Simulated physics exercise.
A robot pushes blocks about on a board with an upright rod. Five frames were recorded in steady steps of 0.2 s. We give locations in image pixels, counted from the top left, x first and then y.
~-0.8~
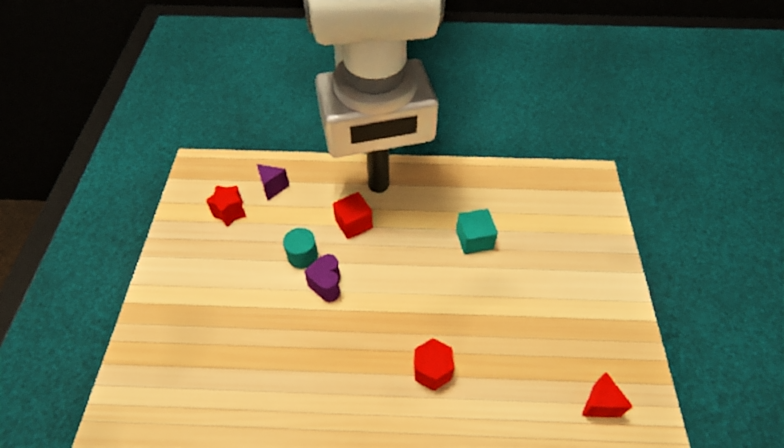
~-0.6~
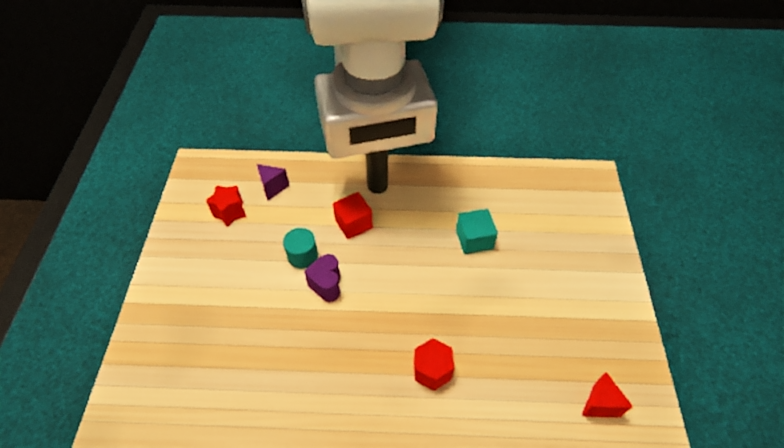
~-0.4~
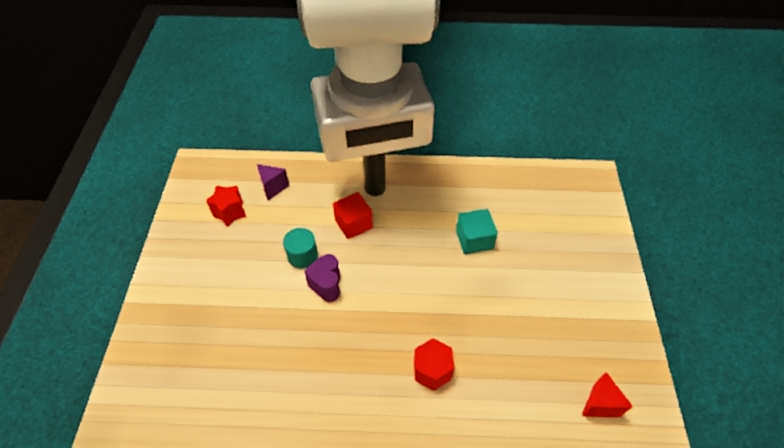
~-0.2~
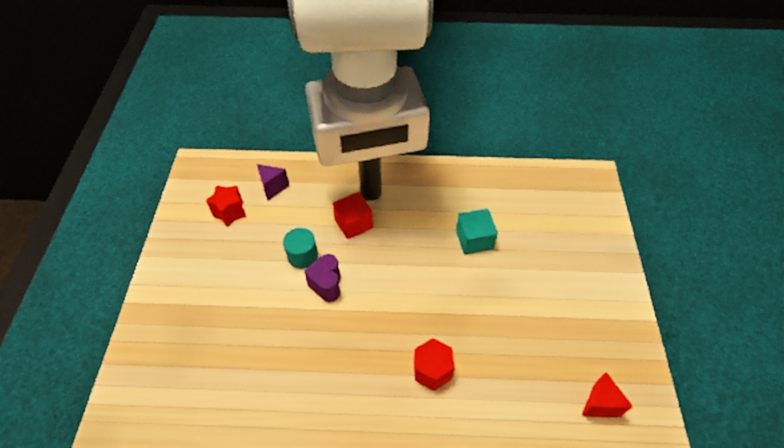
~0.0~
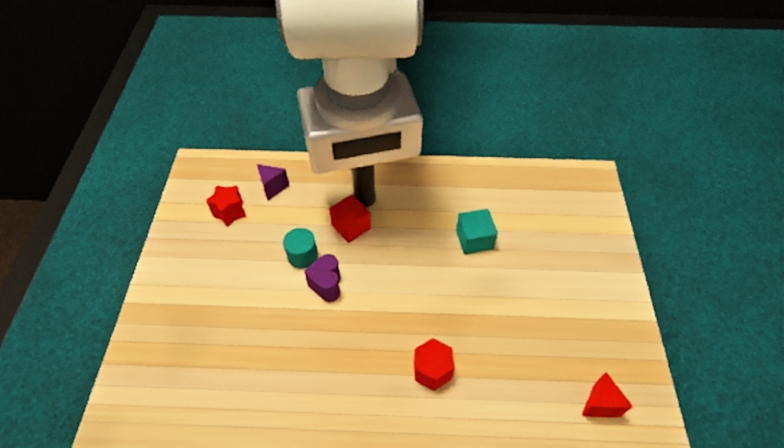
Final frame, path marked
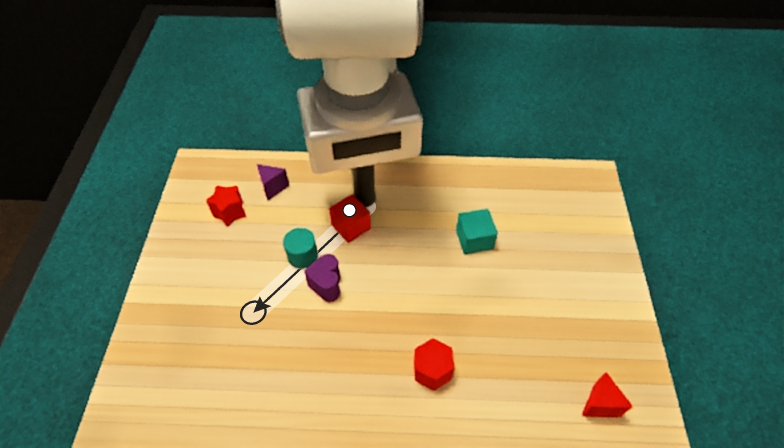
A pale wooden board lies on a teal surface, seen from above at an angle by a camera that stays still. A white and grey robot arm holds a dark rod at the top edge, near red and teal cubes, with a red star, purple triangle, teal cylinder and purple heart to the left and a red hexagon and triangle below. The rod drifts slightly down and left, nudging the red cube a little.
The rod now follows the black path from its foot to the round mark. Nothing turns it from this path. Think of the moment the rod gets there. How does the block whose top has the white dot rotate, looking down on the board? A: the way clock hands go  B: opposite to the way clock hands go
B.
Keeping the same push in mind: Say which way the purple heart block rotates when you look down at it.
Answer: Clockwise.
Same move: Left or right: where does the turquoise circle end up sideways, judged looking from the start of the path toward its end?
It heads right.
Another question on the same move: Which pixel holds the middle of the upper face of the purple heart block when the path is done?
Final place: (327, 294).
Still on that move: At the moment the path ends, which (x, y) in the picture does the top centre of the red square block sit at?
Put as a pixel place, it's (326, 261).
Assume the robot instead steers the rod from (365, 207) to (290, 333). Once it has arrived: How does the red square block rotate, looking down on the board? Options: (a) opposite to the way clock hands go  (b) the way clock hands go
a
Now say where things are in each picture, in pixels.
Tip of the rod at (379, 185), middles of tops, turquoise circle at (299, 240), purple heart block at (324, 271), red square block at (352, 207), in the first picture.
Rod at (378, 186), nothing pushed, in the second picture.
Rod at (375, 188), nothing pushed, in the third picture.
Rod at (371, 193), nothing pushed, in the fourth picture.
Rod at (365, 199), turquoise circle at (299, 240), purple heart block at (324, 271), red square block at (349, 210), in the fifth picture.
The line goes in a line from (365, 207) to (253, 313); the dot is on the red square block.
On the path given first. One third of the way, rod at (330, 232); purple heart block at (323, 278); red square block at (330, 247), turned 60° anticlockwise.
Two thirds of the way, rod at (292, 268); turquoise circle at (261, 257); purple heart block at (327, 294), turned 30° clockwise; red square block at (326, 261), turned 100° anticlockwise.
At the end, rod at (250, 306); turquoise circle at (251, 262); purple heart block at (327, 294), turned 30° clockwise; red square block at (326, 261), turned 100° anticlockwise.
